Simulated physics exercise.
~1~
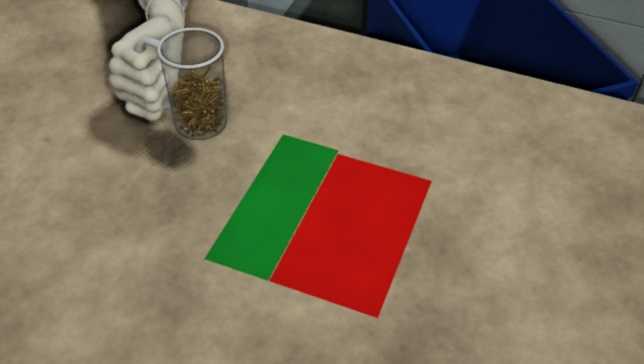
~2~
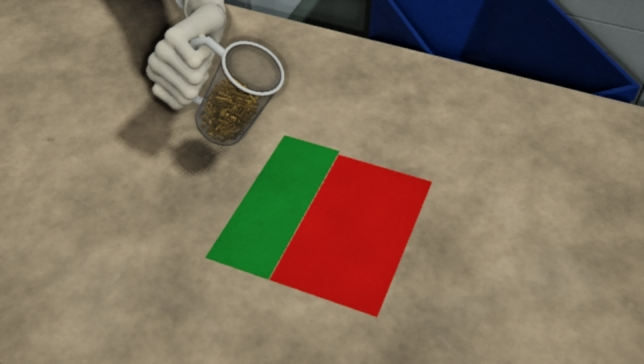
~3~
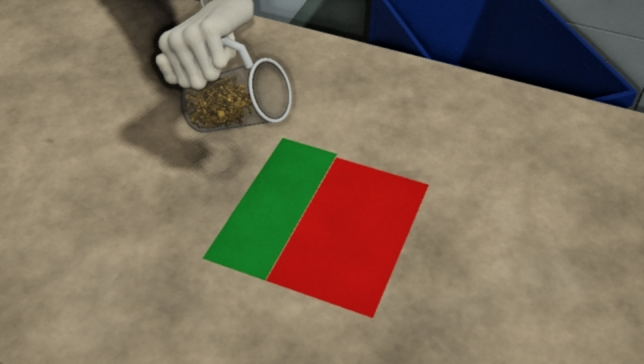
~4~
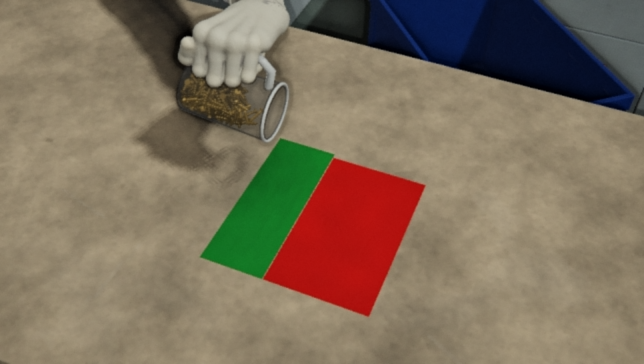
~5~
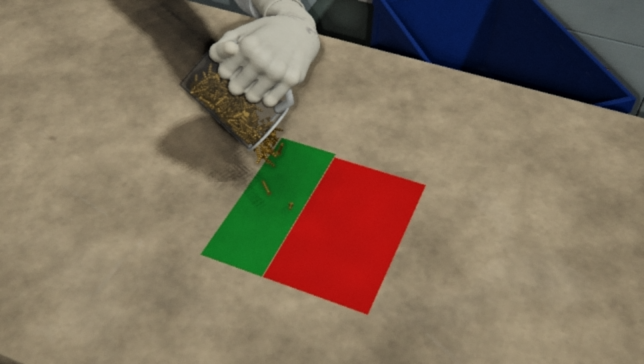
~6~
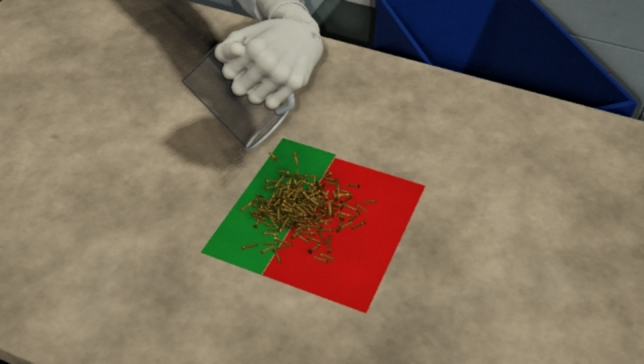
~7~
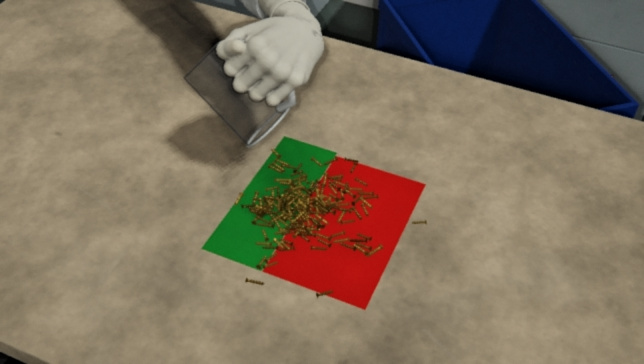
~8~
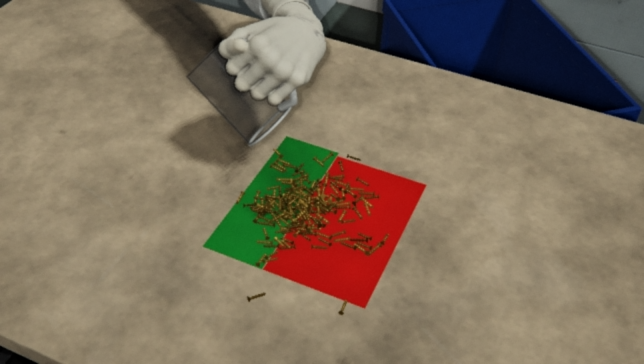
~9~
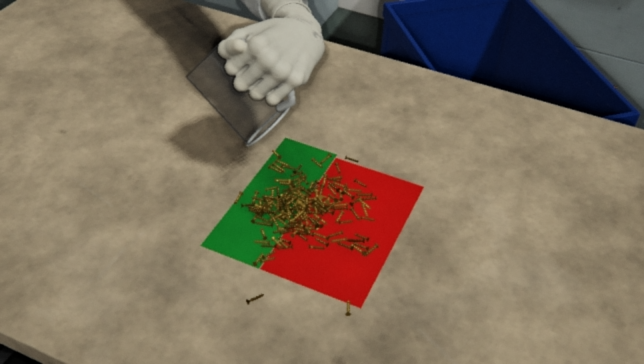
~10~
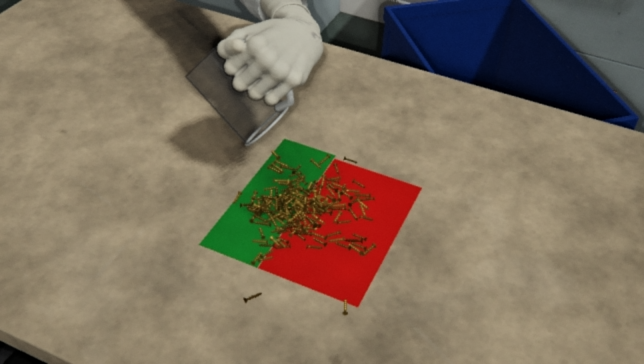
On a mottled brown tabletop, a white-gloved hand tipped a clear cup of brass-coloured screws over until they spilled onto the green and red mats, where they settled in a scattered heap across both, with a few stray screws lying just past the edges.
